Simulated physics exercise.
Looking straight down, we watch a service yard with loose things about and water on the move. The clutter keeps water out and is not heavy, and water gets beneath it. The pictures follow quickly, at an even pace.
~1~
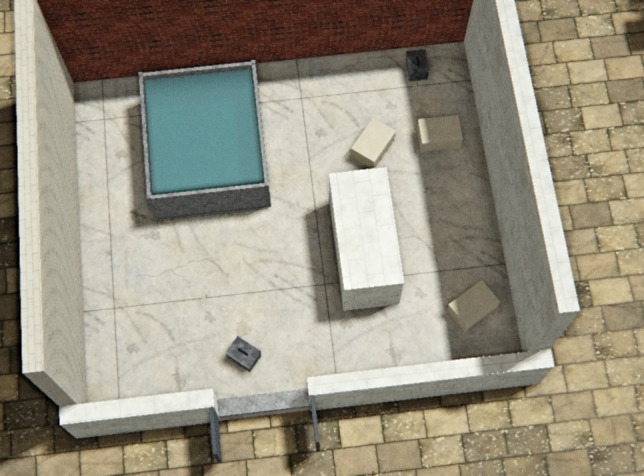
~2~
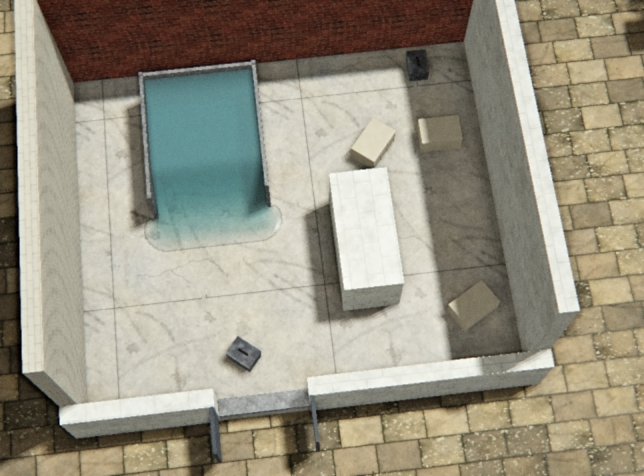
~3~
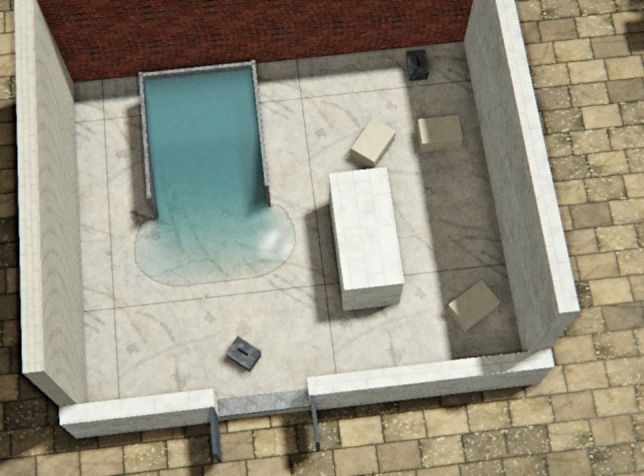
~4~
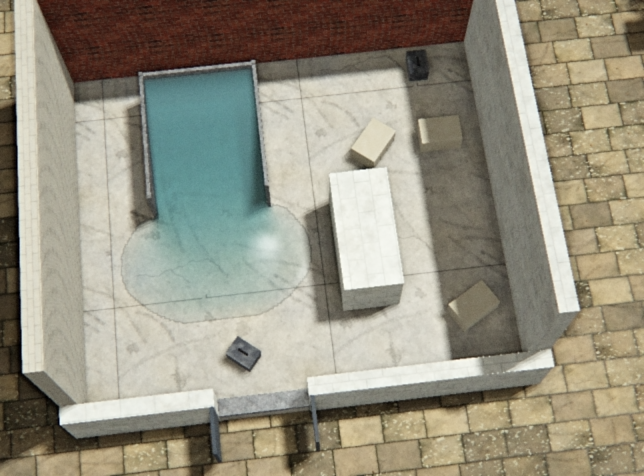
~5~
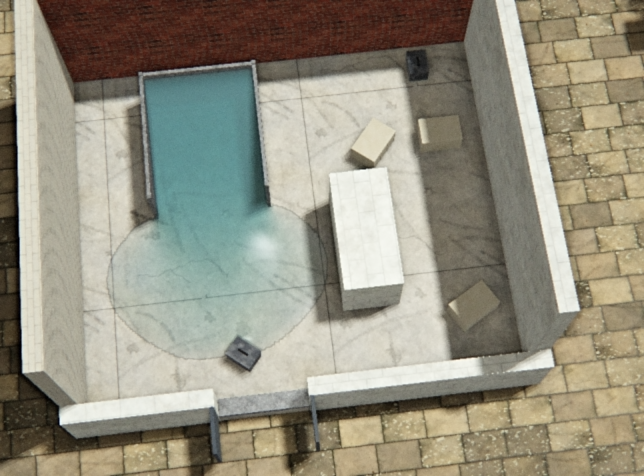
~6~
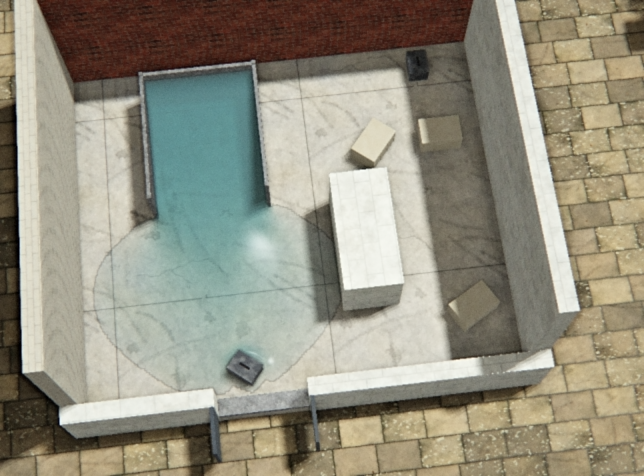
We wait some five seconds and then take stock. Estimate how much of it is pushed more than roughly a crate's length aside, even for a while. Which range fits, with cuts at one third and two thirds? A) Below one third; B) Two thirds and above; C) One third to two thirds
Answer: C.
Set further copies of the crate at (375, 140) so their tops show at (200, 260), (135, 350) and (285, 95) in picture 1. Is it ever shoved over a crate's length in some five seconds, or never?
In sequence: Pushed clear, pushed clear, doesn't go far.
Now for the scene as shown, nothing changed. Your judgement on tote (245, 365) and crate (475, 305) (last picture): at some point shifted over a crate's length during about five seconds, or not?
Respectively, travels that far and travels that far.
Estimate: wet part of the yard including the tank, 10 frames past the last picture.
Near 50 %.
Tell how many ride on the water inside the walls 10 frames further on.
Count: 0.
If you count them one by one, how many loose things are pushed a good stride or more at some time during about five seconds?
That comes out at 2.
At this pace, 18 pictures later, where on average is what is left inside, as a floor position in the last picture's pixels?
Roughly at (427, 156) in the last view.
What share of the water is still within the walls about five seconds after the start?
By my count, 68 per cent.
A moment on, 1 of 5 are well off their spots; 0 afloat.
Next, 1 of 5 are well off their spots; 0 afloat.
Later, 2 of 5 are well off their spots; 1 afloat.
In the end, 2 of 5 are well off their spots, and 2 have been at some point; 0 afloat.
